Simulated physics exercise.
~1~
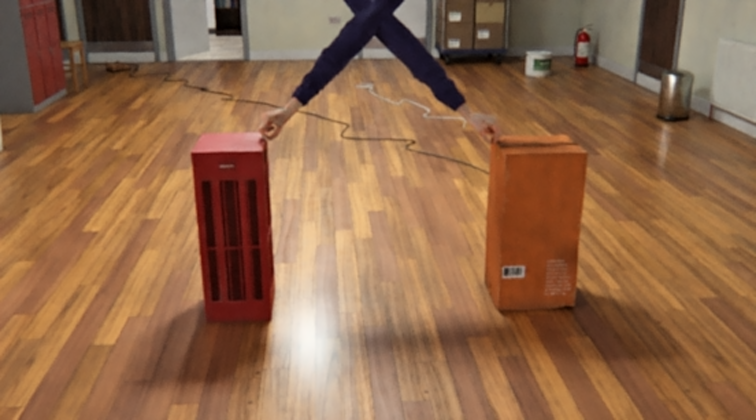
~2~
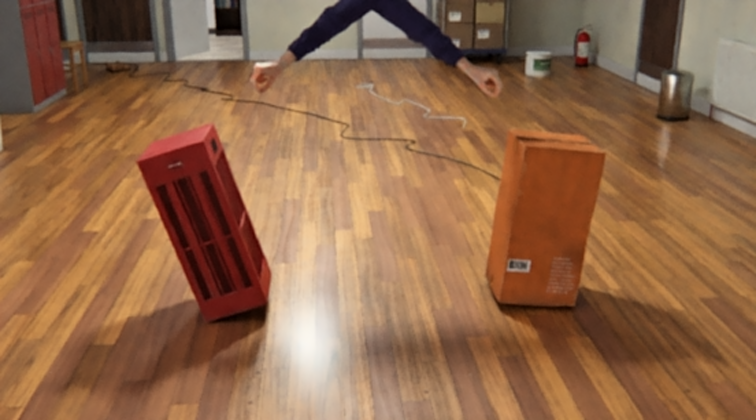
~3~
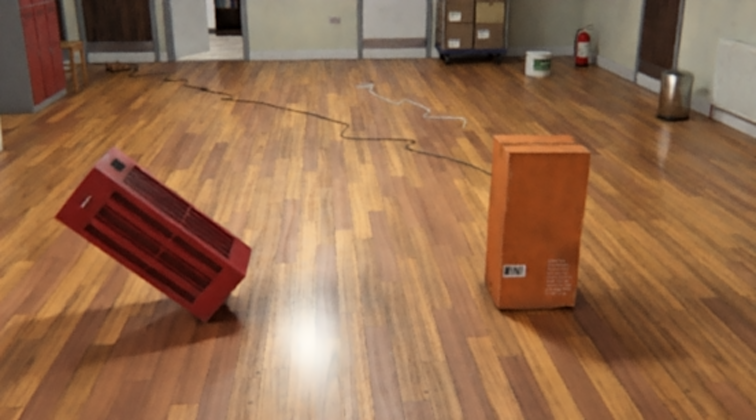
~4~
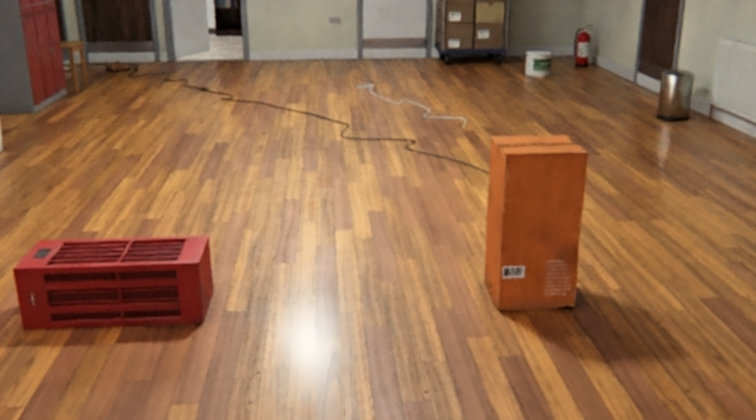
At first, a pair of crossed arms in dark sleeves reaches down to a tall red crate on the left and an orange parcel on the right, both standing on a glossy wooden floor. The hands let go and draw back, and the red crate leans to the left while the orange parcel tips slightly to the right. With the arms gone from view, the red crate keeps tilting steeply toward the floor, and the orange parcel rocks back upright. Finally, the red crate lies on its side, while the orange parcel stands on its base.
